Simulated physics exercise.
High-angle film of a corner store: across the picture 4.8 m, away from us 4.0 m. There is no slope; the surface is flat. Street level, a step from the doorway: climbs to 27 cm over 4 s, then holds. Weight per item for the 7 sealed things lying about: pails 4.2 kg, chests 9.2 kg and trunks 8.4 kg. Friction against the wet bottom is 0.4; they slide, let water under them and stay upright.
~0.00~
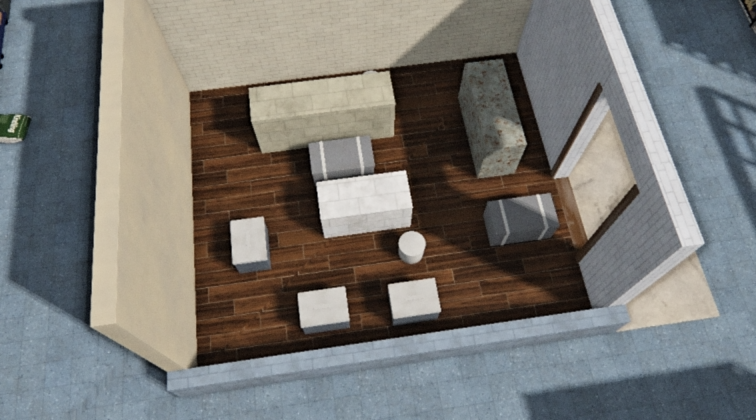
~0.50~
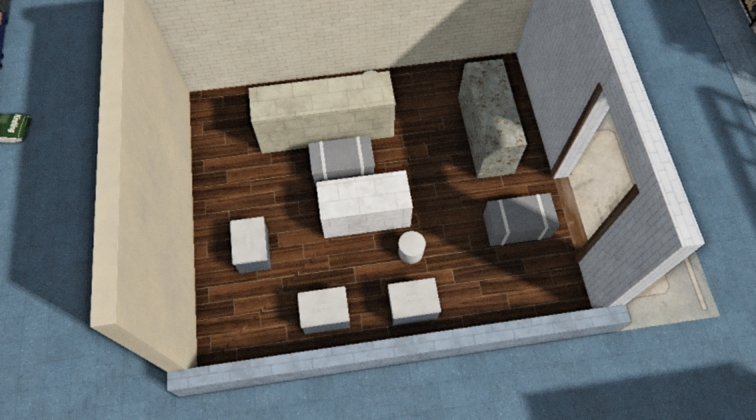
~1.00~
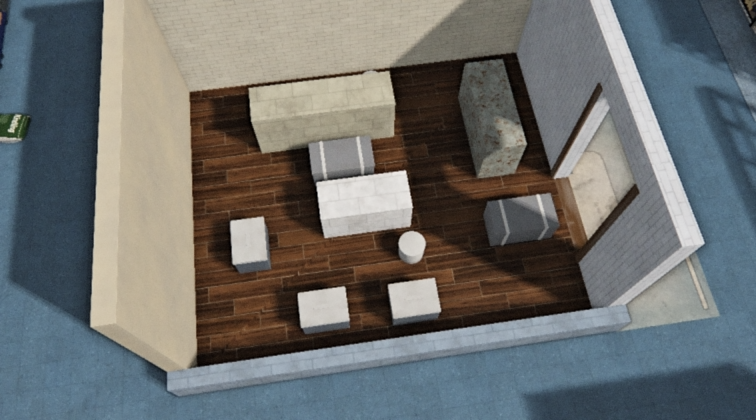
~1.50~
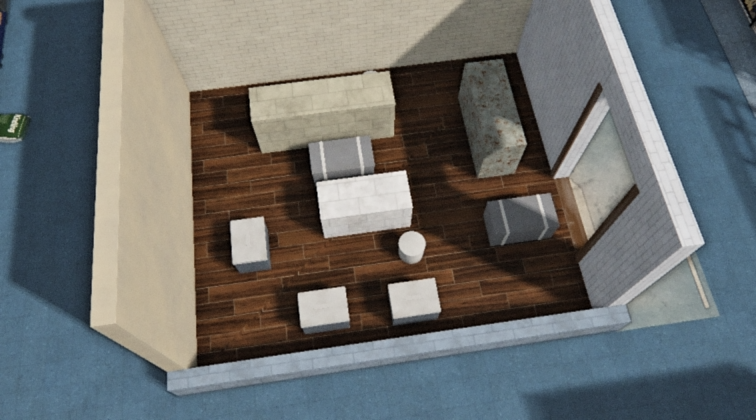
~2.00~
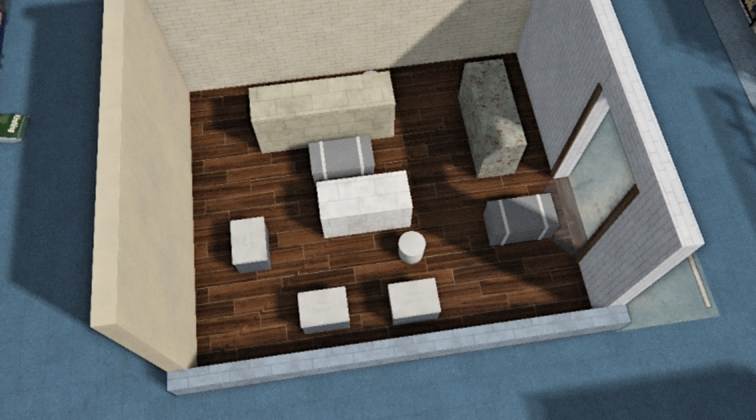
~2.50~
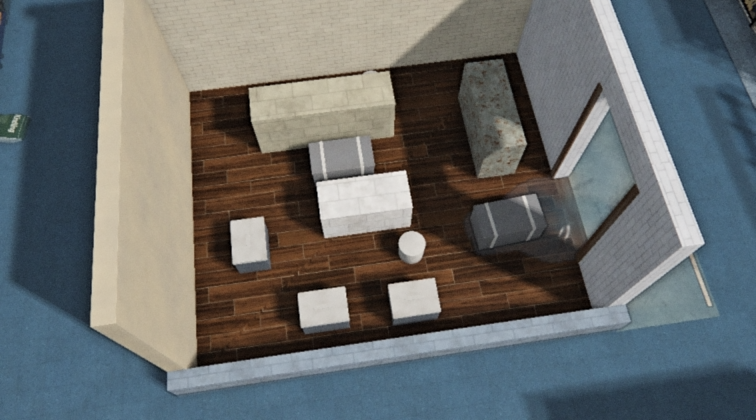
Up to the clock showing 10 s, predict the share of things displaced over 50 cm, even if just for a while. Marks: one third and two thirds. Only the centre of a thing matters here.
The share is in the top band.
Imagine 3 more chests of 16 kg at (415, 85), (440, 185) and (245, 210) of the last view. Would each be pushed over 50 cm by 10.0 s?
The three, in order: Smaller shift, larger, larger.
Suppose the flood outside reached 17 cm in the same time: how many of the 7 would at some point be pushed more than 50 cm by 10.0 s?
Then 5 of them.
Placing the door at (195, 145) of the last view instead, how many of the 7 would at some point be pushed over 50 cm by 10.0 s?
Then it comes to 6 of them.
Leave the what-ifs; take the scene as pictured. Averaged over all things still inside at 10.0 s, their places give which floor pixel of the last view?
Mean floor pixel: About (275, 168).
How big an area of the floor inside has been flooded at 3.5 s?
At that time the wet patch spans about 4.0 m2.
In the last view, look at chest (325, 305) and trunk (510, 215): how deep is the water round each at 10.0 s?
Around 12 cm and 10 cm.
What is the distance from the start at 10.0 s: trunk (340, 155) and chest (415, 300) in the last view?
In turn: 60 cm, 200 cm.
After 3.5 s 1 of 7 are over 50 cm from their spots; 0 afloat.
After 4.5 s 1 of 7 are over 50 cm from their spots; 1 afloat.
After 7.0 s 6 of 7 are over 50 cm from their spots; 6 afloat.
After 10.0 s 6 of 7 are over 50 cm from their spots, and 6 have been at some point; 6 afloat.
